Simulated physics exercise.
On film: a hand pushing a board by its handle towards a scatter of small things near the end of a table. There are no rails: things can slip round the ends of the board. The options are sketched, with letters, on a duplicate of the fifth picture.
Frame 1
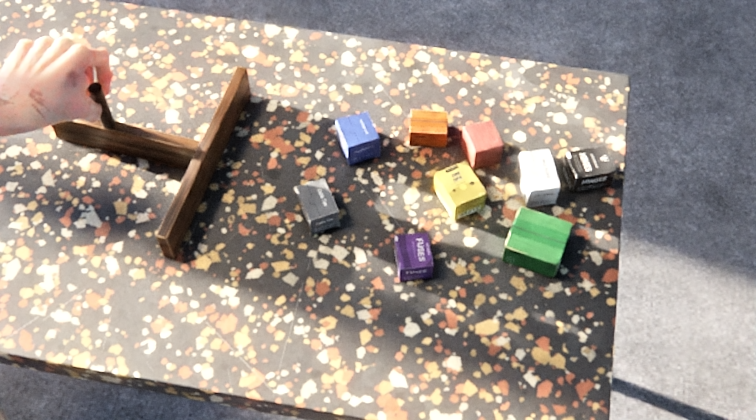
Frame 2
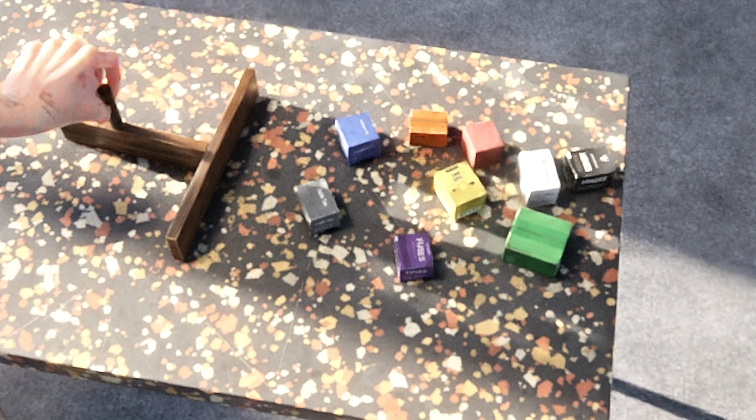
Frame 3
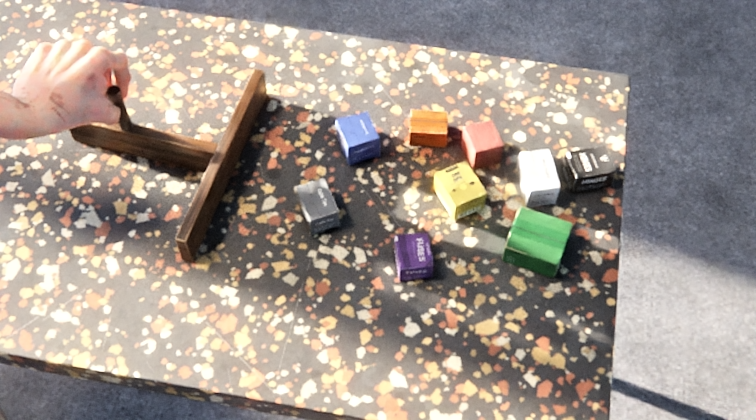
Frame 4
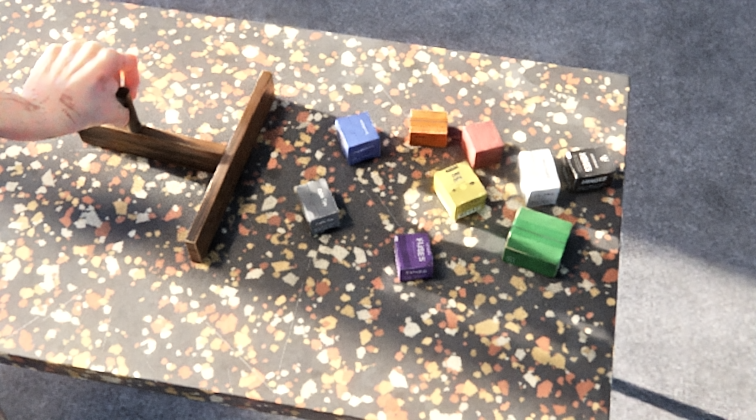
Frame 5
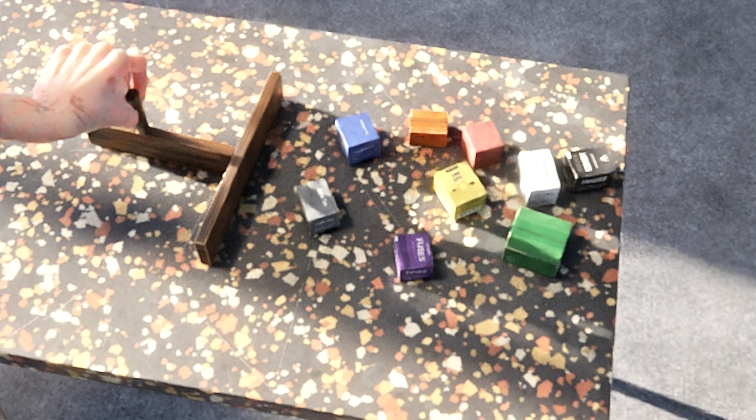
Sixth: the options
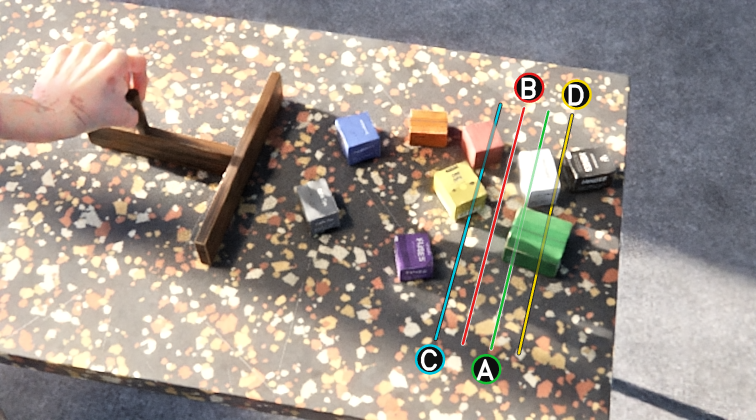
The clip opens on a speckled tabletop where a hand at the left grips the handle of a dark wooden T-shaped board, with small colourful boxes and blocks scattered to the right. The hand slides the board a short way rightward, narrowing the gap, while the scattered things stay still.
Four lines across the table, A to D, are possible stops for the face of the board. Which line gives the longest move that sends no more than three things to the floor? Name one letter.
D is the last line within the limit.
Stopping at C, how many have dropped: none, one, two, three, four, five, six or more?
In all, none.
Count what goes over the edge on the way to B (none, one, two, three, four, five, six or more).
The count is none.
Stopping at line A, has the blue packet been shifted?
Yes.
On the copy, A at (522, 221); B at (496, 217); C at (471, 213); D at (548, 225).
On D. First, board (348, 169); blue packet (385, 150); grey box (359, 219).
Then, board (459, 187); black box (597, 170); white box (553, 187).
Finally, board (548, 201); black box over the edge; white box over the edge; two fallen.
By contrast, A is within the limit but short; B is within the limit but short; C is within the limit but short.
